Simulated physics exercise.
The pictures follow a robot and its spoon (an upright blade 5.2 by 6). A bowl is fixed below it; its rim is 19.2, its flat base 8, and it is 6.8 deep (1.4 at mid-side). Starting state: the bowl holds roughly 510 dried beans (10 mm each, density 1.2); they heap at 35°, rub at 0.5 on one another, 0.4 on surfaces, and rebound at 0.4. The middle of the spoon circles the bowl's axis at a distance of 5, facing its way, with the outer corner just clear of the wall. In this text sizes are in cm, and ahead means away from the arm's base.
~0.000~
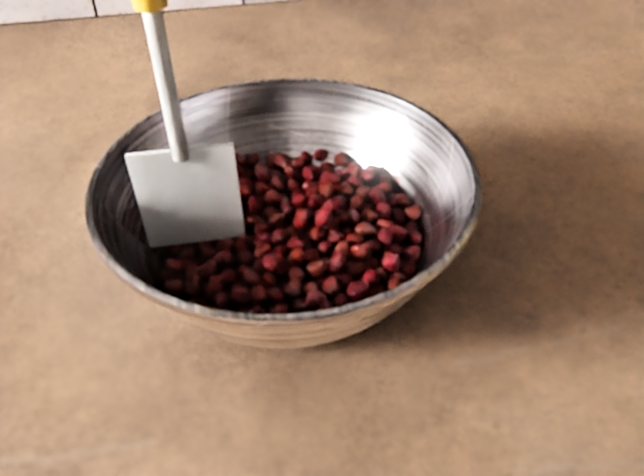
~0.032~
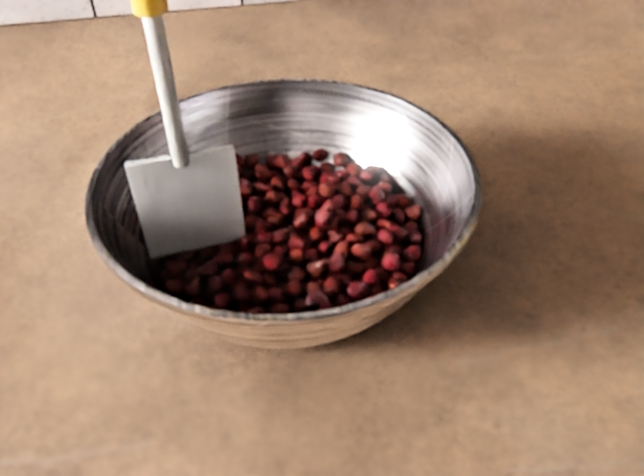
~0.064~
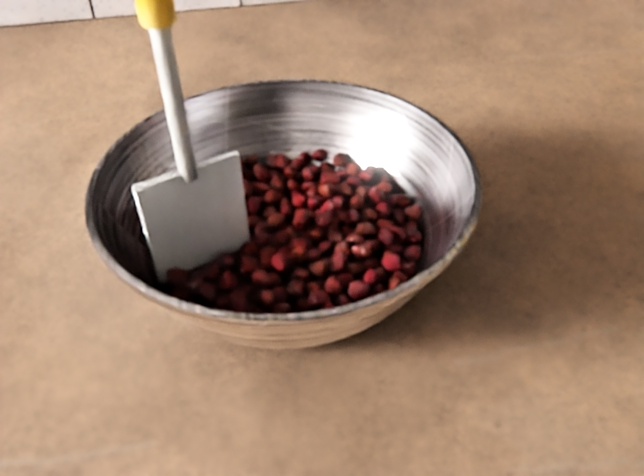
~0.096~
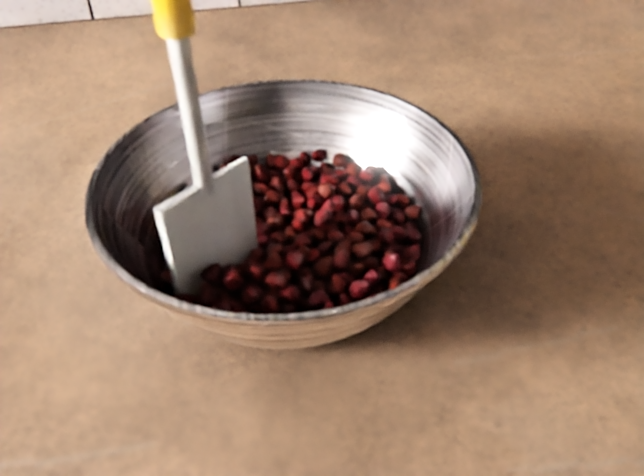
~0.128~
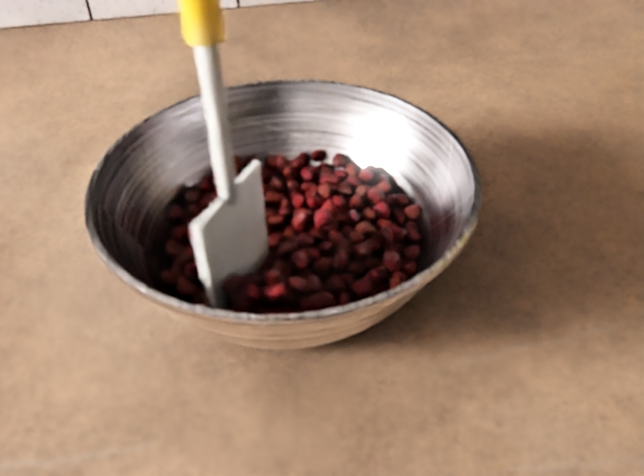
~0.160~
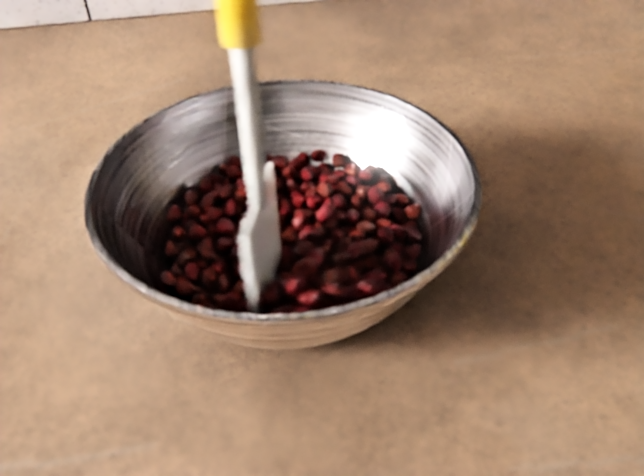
A brown countertop with a strip of pale tiles along its back edge is seen from above at an angle, in a fixed view. A wide metallic bowl holds a heap of dark red beans, with a flat grey-white blade on a yellow-topped handle upright at its left. The blade sweeps through the beans along the near side toward the middle, turning edge-on and nudging some beans.
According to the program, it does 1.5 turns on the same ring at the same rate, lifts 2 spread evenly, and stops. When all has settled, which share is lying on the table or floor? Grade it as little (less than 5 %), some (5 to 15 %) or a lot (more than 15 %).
Grade: Little, less than 5 %.
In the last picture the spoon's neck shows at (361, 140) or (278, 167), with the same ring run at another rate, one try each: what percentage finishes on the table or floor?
First try: Around 10 %; second try: Around 0 %.
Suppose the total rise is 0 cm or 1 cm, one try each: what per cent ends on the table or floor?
It comes to about 10 per cent and about 5 per cent.
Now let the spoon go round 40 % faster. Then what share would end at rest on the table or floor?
5 per cent.
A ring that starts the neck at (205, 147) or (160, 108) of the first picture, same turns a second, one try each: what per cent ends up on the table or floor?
Some 5 and 0 per cent.
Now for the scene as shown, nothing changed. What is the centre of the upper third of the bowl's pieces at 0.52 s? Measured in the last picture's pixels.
Centre estimate: Approx. (282, 173) px.
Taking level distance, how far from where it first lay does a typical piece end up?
Level distance: About 0 cm.
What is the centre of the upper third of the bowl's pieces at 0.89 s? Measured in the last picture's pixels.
Close to pixel (280, 232).
By 0.52 s, 254° round, highest piece 8 above the table; 511 in the bowl.
By 0.89 s, 78° round, highest piece 5 above the table; 508 in the bowl, 3 on the table or floor.
By 1.27 s, 180° round, highest piece 5 above the table; 508 in the bowl, 3 on the table or floor.
By 1.97 s, 180° round, highest piece 5 above the table; 508 in the bowl, 3 on the table or floor.
Final count, 508 in the bowl, 3 on the table or floor. That is 1 % on the table or floor.
